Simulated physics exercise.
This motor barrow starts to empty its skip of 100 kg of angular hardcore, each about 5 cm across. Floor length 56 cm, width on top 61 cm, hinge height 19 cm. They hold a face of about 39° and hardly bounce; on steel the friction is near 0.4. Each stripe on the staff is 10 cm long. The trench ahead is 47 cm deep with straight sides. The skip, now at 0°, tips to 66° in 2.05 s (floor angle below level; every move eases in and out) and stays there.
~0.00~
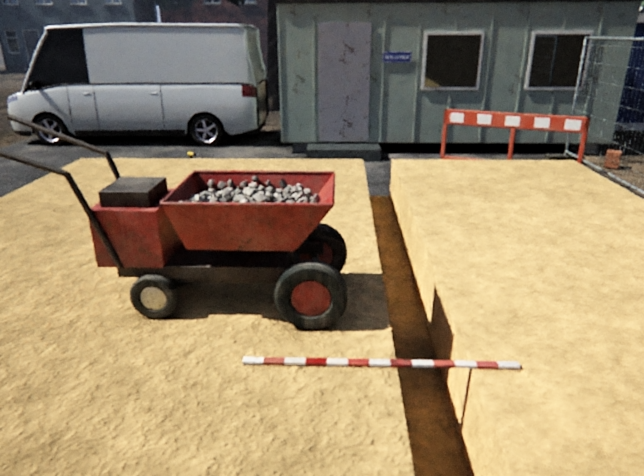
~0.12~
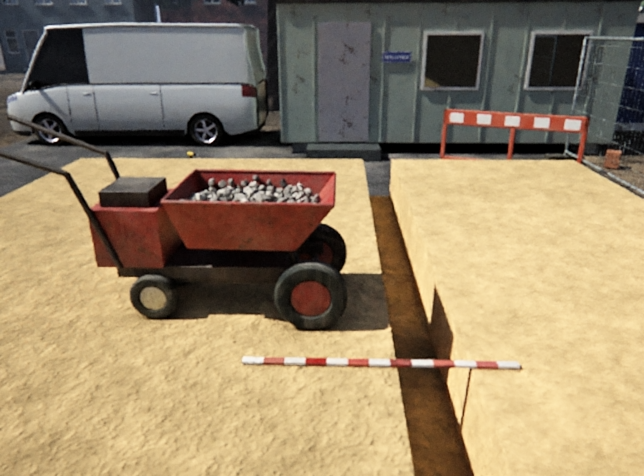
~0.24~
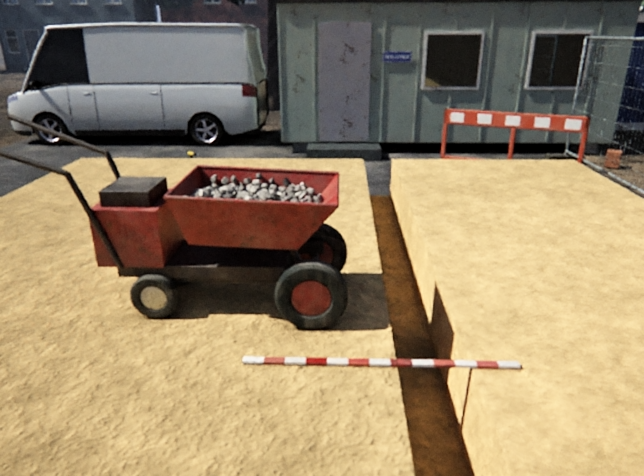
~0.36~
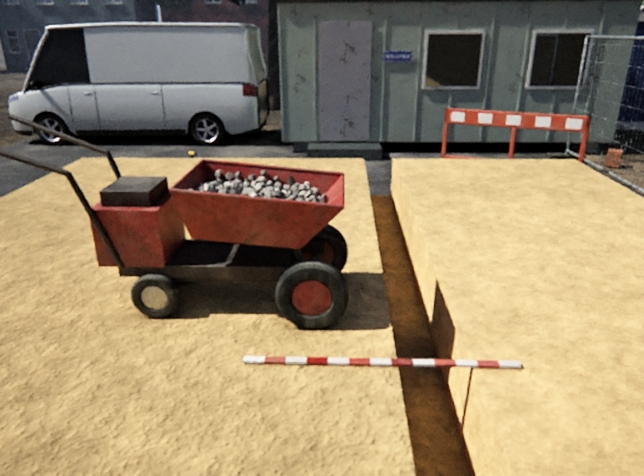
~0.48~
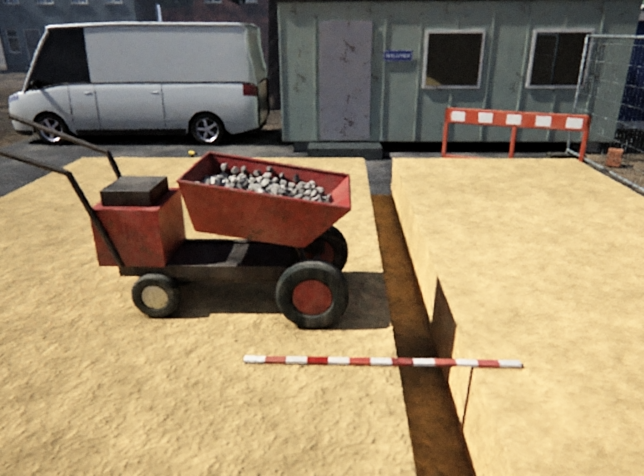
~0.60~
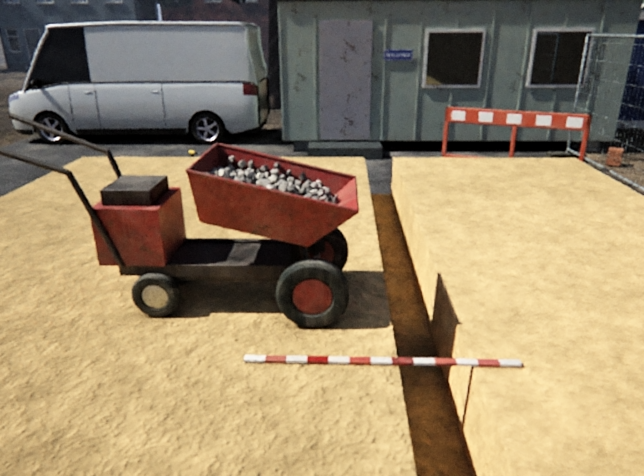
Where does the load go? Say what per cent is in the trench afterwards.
About 55 per cent.
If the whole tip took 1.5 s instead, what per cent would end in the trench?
In that case some 55 per cent.
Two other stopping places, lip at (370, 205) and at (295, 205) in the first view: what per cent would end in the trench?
About 25 and 60 per cent.
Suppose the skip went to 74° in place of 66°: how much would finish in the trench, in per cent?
In that case some 90 per cent.
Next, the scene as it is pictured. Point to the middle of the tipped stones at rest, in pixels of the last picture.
Around (424, 362).
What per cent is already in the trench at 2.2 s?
Some 15 per cent.
After 1.5 s the floor is at 56°; 100 % in the skip; the foremost stones are at (397, 243).
After 2.2 s the floor is at 66°; 84 % in the skip, 15 % in the trench, 1 % past the trench; the foremost stones are at (463, 299).
After 2.5 s the floor is at 66°; 60 % in the skip, 35 % in the trench, 6 % past the trench; the foremost stones are at (501, 308).
After 4.4 s the floor is at 66°; 39 % in the skip, 55 % in the trench, 6 % past the trench; the foremost stones are at (506, 300).
